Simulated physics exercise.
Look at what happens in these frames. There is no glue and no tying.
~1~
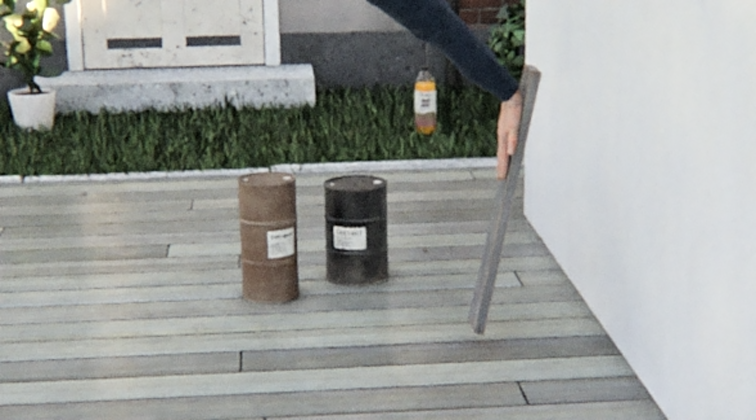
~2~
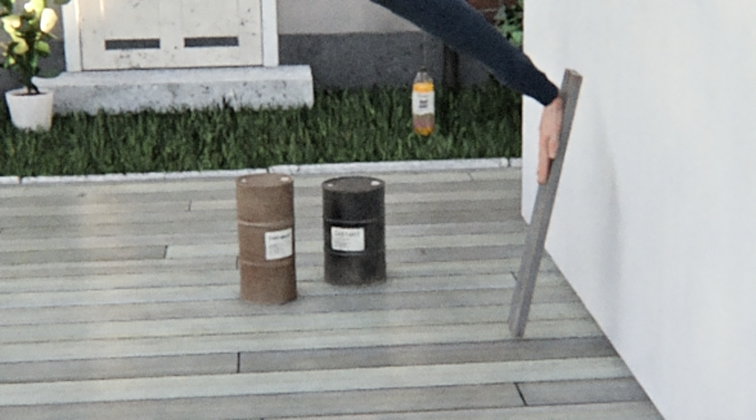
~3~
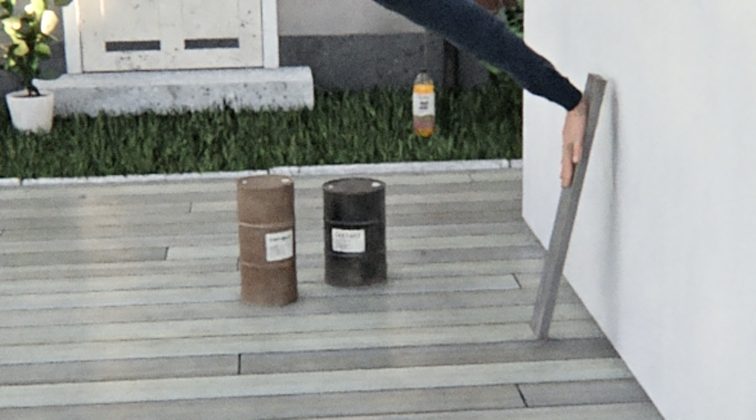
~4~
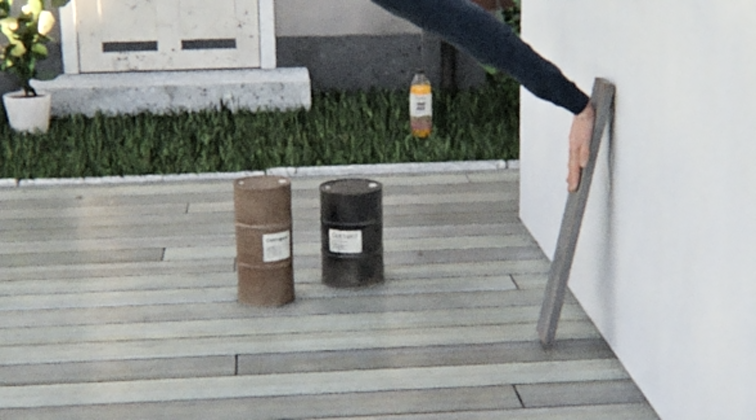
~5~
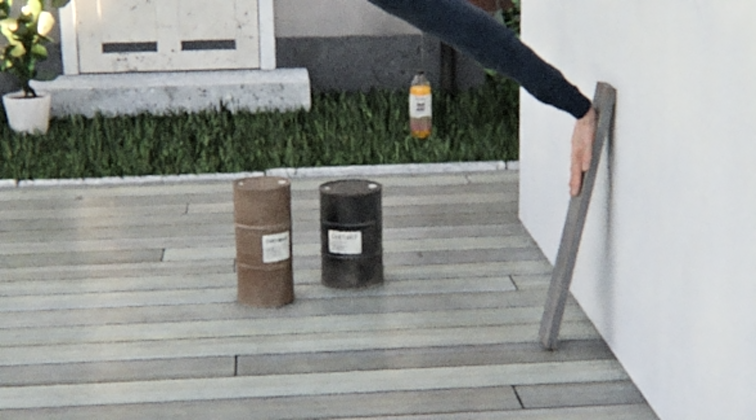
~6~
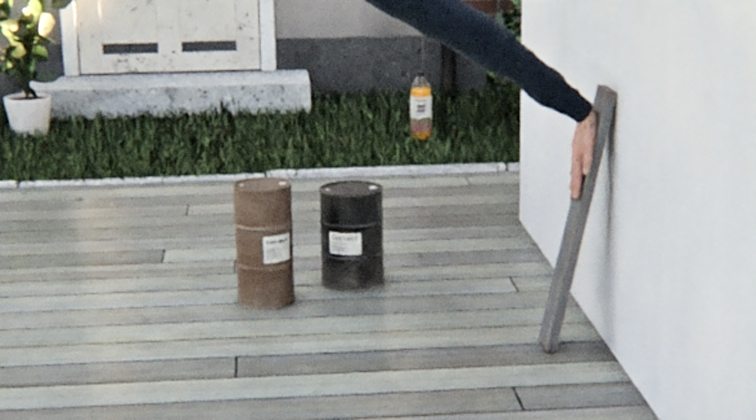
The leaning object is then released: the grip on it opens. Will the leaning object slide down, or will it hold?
Pretty sure it remains steady.
Then, 0.20 s on from there, no change.
Then, 0.70 s on from there, grey plank resting near (577, 220).
In the end, all 3 unmoved. At the end, from the last picture's camera, grey plank near (577, 220). The plank stays up.
